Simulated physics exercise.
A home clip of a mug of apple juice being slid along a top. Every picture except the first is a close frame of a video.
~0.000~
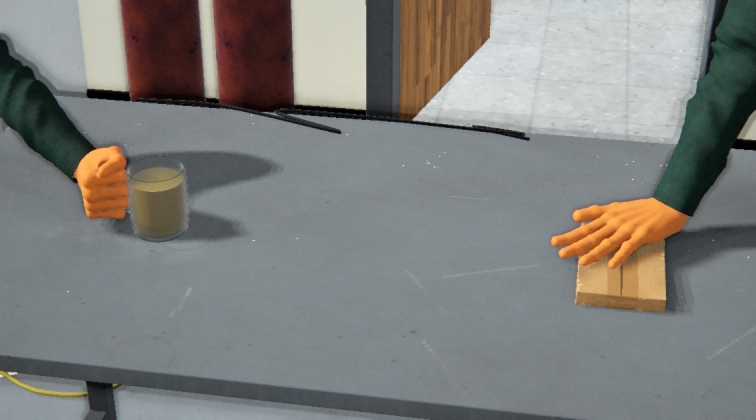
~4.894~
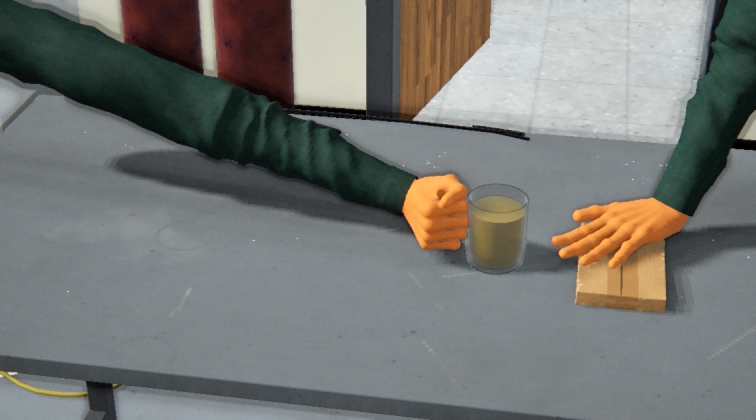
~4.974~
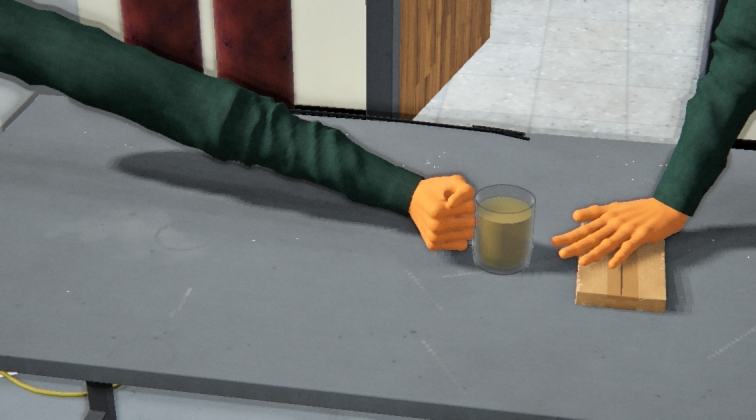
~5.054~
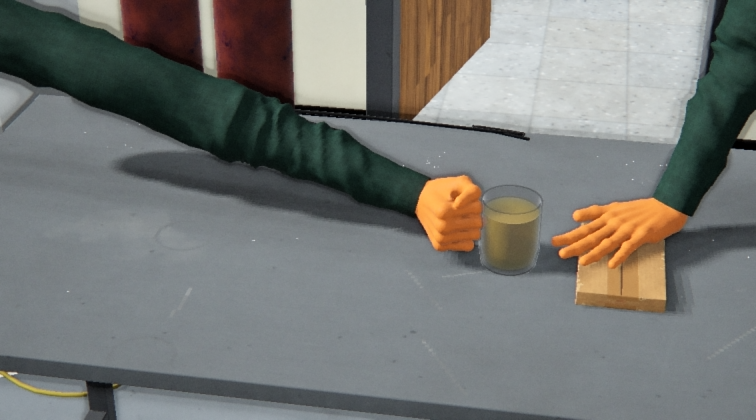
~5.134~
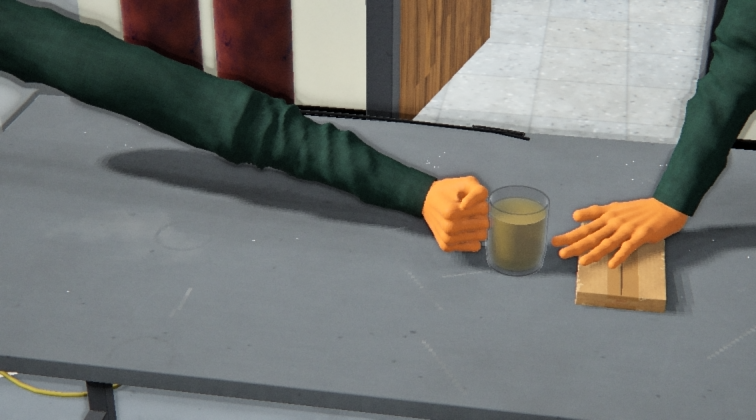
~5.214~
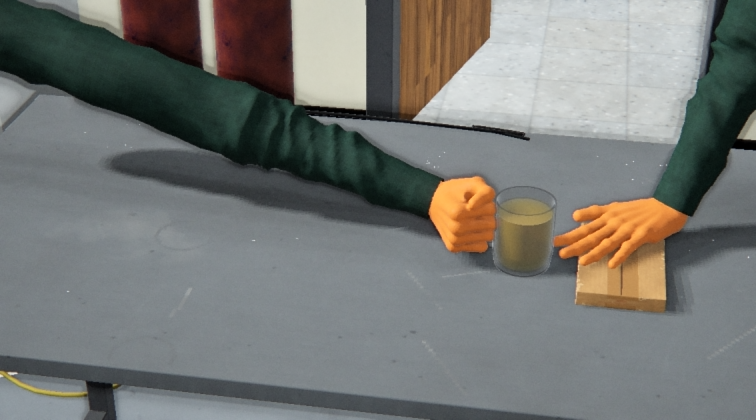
An orange hand in a dark green sleeve slid a glass mug of apple juice rightward across a gray tabletop, then nudged it slightly closer to a small box under another hand.
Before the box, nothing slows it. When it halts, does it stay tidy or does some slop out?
It stays tidy.
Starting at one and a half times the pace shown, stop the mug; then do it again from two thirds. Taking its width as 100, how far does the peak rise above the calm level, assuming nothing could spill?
The wave tops out at around 15 per cent of the width, and then at around 5 per cent.
Around 5.5 s, the mug meets the box.
Around 5.6 s, the apple juice surges up the wall; the wave climbs under half way to the rim.
Around 6.8 s, the mug stands at the box; none is lost.
